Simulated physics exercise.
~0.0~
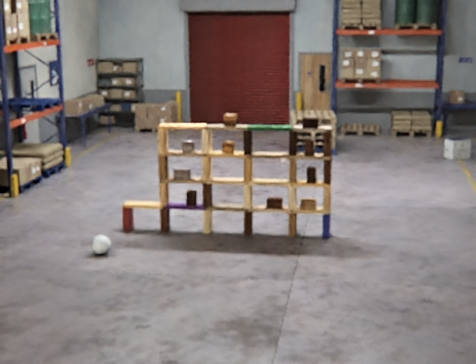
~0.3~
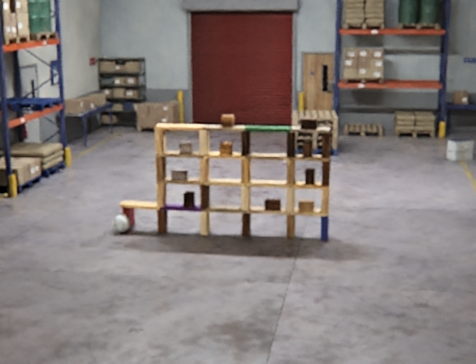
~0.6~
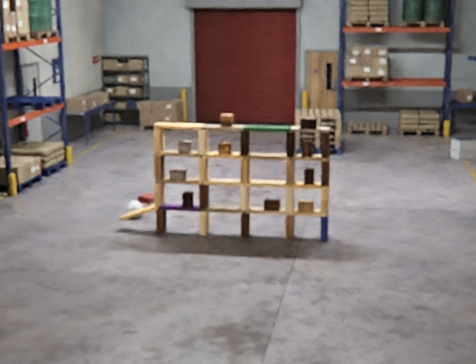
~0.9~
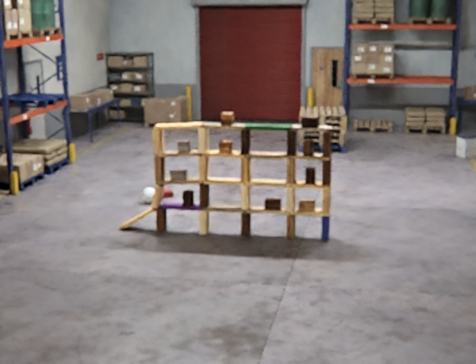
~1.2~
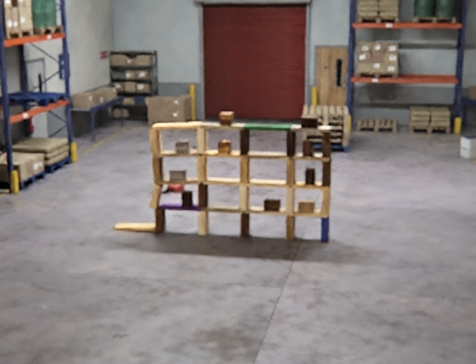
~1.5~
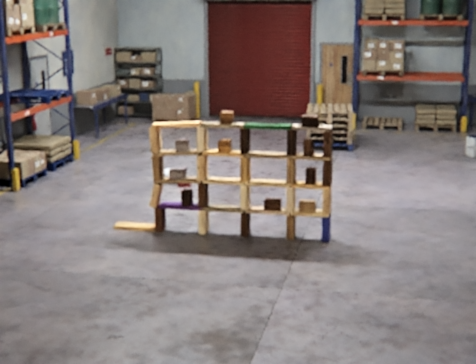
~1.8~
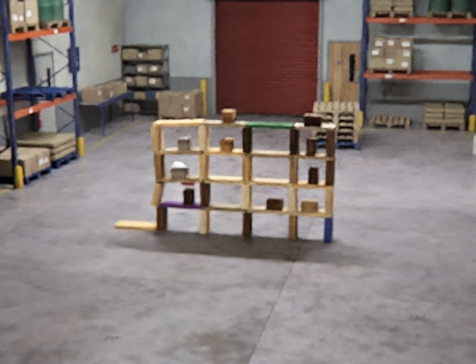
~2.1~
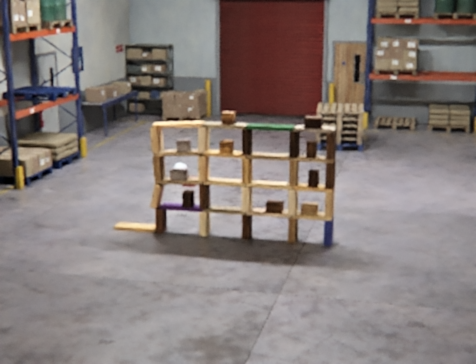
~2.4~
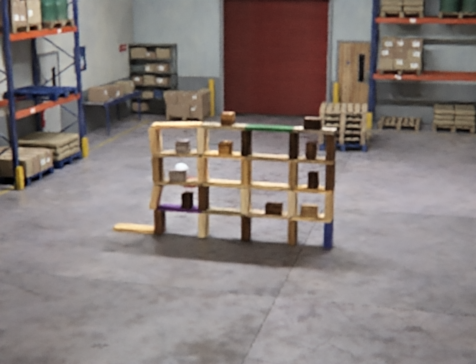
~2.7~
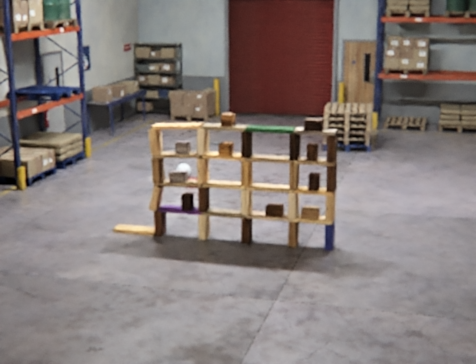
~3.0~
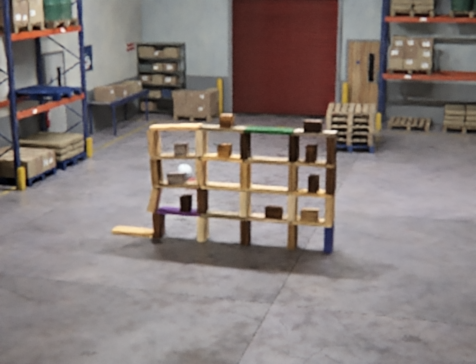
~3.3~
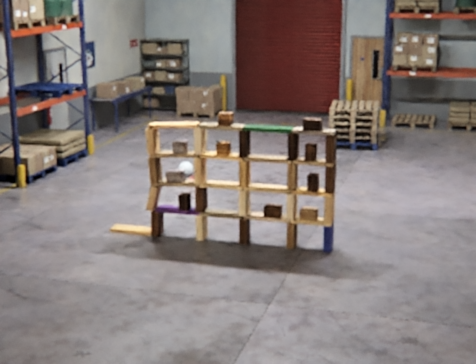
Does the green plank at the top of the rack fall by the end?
No, the green plank stays in its place along the top of the rack. Only the red post and the low plank at the left end come down.
